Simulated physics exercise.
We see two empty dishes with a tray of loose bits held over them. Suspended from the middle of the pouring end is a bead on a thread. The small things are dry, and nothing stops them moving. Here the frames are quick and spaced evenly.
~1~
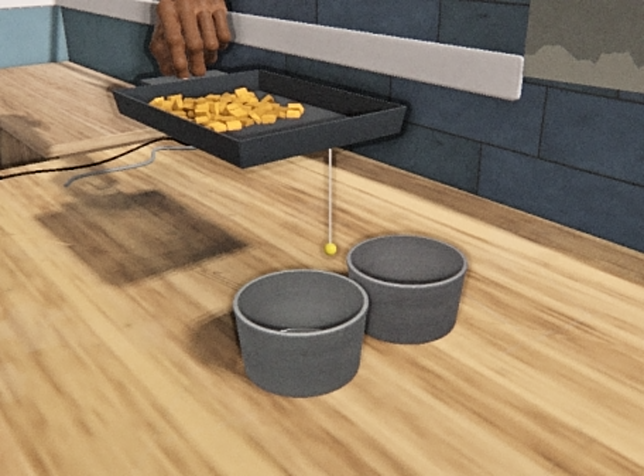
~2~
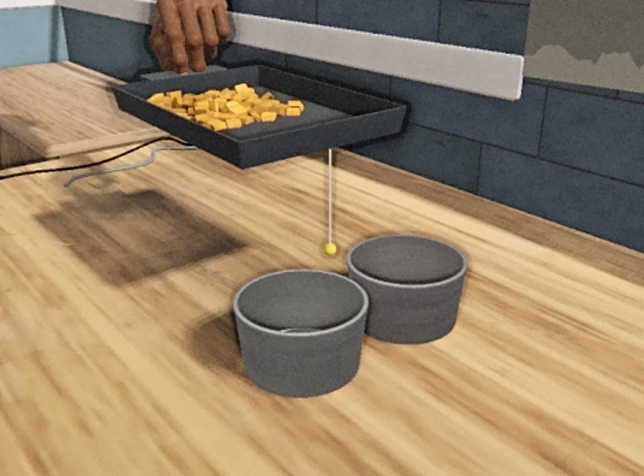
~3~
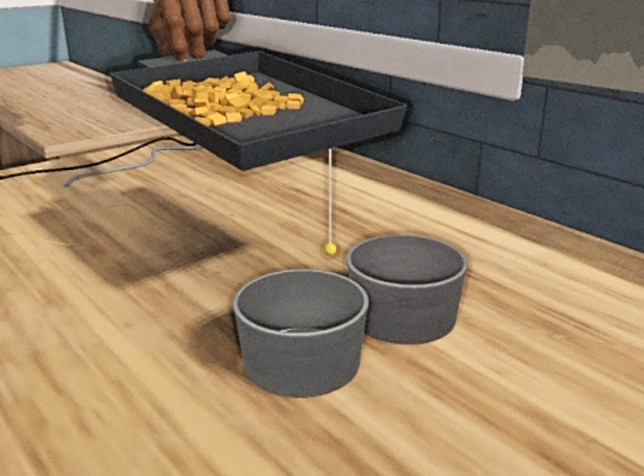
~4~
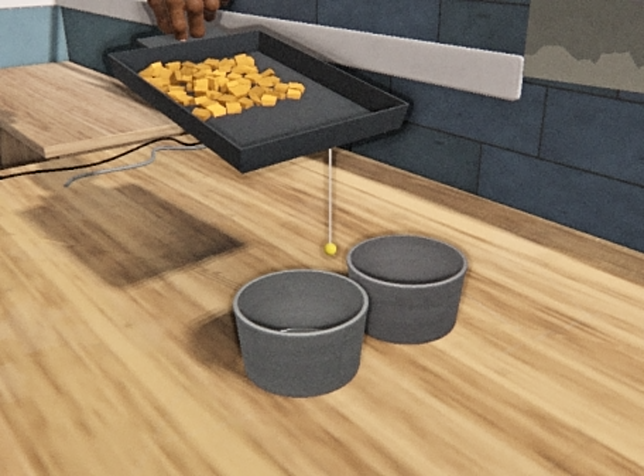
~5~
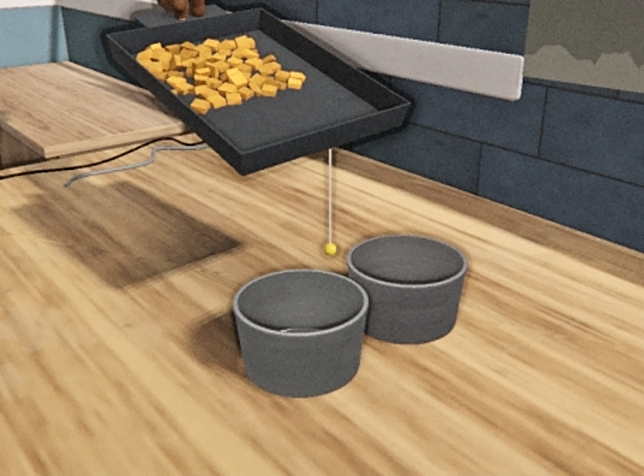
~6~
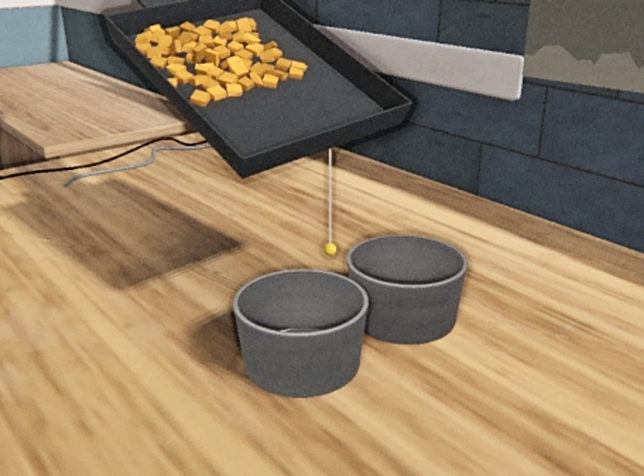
The clip shows a hand holding a dark tray of small yellow-orange pieces above two empty gray dishes, then raising its far end so the tray gradually tilts toward its near left corner, while a bead hangs on a thread.
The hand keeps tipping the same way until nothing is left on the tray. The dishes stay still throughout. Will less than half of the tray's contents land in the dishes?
No, more than half gets in.
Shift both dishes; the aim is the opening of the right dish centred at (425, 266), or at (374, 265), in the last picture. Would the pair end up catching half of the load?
First place: Beyond half; second place: Beyond half.
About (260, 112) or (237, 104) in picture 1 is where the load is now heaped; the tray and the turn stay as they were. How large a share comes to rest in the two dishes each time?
Shares in turn: 90 % and 90 %.
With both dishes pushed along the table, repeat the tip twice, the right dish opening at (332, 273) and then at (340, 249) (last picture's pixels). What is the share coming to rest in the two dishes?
Trial 1 around 60 percent, trial 2 around 30 percent.
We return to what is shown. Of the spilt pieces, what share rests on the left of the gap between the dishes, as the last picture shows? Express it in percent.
Close to 70 in a hundred.
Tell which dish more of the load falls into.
Well, that is left of the pair.
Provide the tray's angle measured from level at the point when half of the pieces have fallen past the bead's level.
Angle: Approx. 120 degrees.
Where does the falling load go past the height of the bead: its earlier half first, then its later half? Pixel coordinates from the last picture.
First near (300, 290), later near (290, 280).
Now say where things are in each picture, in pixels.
The first picture shows corners of the pouring end (241, 139) and (400, 107), level; middle of the load (204, 108), small crackers; left dish (342, 353); right dish (448, 305); bead on its thread (330, 249).
The second picture shows corners of the pouring end (241, 140) and (400, 106), level; middle of the load (204, 105).
The third picture shows corners of the pouring end (242, 142) and (401, 105), tipped barely, lowest at the left corner; middle of the load (203, 95).
The fourth picture shows corners of the pouring end (243, 146) and (403, 103), tipped a little, lowest at the left corner; middle of the load (203, 80).
The fifth picture shows corners of the pouring end (244, 150) and (404, 102), tipped clearly, lowest at the left corner; middle of the load (203, 65).
The sixth picture shows corners of the pouring end (244, 155) and (406, 101), tipped clearly, lowest at the left corner; middle of the load (203, 51); left dish (342, 353); right dish (448, 305).
Just after the last frame, tray tipped steeply; almost all on the tray; about a tenth in the air.
A moment on, tray tipped past a quarter turn; roughly two thirds on the tray; roughly a quarter in the left dish; about a tenth outside both.
Further on, tray tipped past a quarter turn; the larger part in the left dish; just a few in the right dish; roughly a quarter outside both.
When it is over, tray tipped past a quarter turn; the larger part in the left dish; just a few in the right dish; roughly a quarter outside both.
